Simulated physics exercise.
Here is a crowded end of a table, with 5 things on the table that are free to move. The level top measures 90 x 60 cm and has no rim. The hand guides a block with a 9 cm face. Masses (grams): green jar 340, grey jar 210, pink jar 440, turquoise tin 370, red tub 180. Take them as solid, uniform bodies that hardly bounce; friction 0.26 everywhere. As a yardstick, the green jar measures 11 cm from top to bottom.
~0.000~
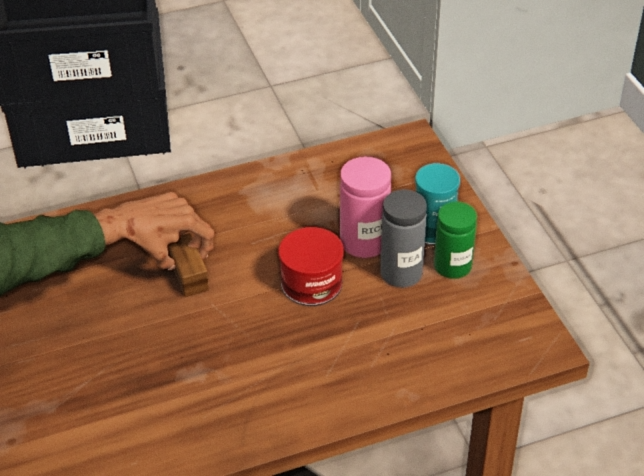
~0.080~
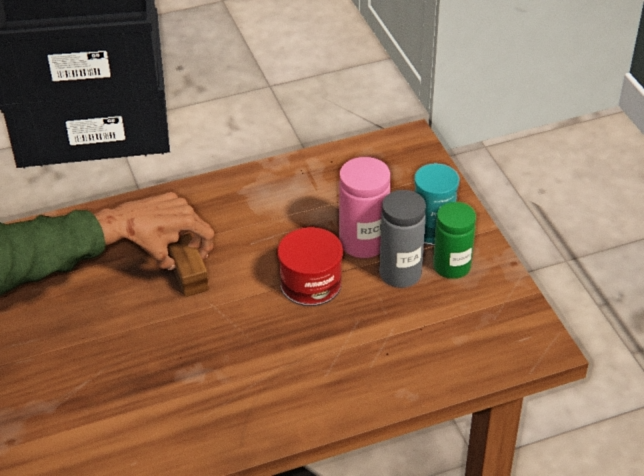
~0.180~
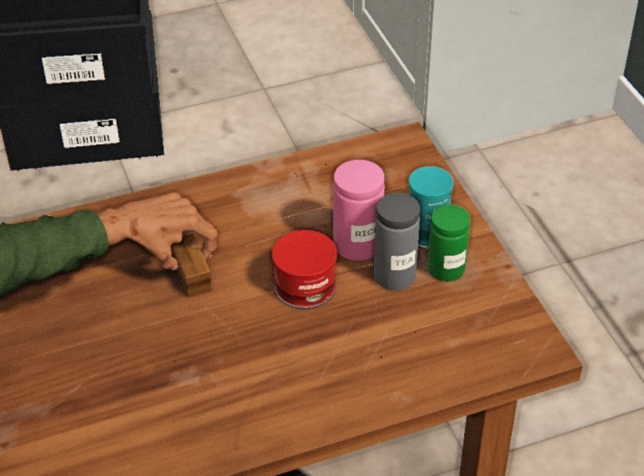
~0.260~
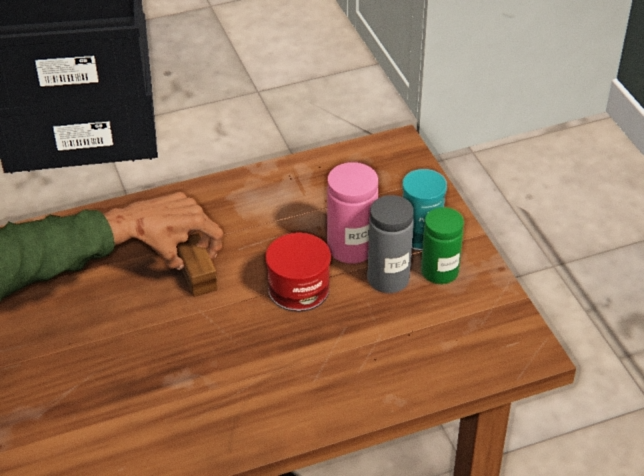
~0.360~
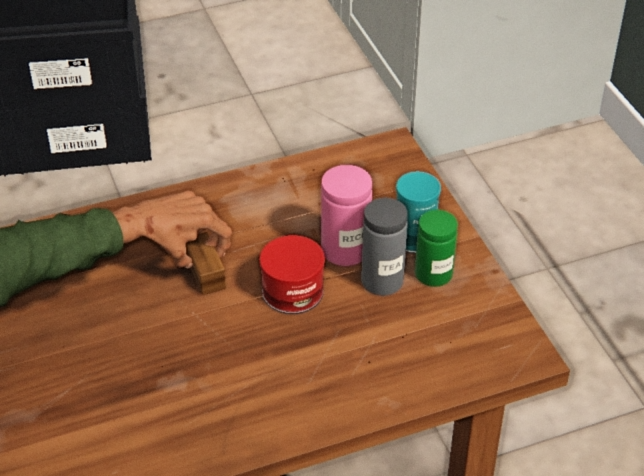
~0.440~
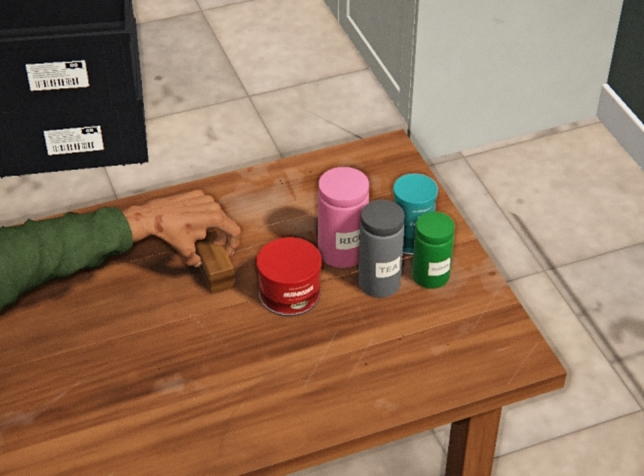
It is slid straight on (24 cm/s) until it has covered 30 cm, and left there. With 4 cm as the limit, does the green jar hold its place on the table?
The green jar holds its spot.
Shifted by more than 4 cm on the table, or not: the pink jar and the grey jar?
The pink jar leaves its spot; the grey jar keeps its place.
After 0.84 s, pusher on by 17 cm.
After 1.24 s, pusher on by 27 cm; pink jar moved 4 cm.
After 1.34 s, pusher on by 29 cm; pink jar moved 7 cm; turquoise tin moved 2 cm.
In the end (1.8 s), not toppled but over 4 cm from the start, pink jar; the other 4 under 4 cm from the start. At the end, from the last picture's camera, green jar near (433, 251).
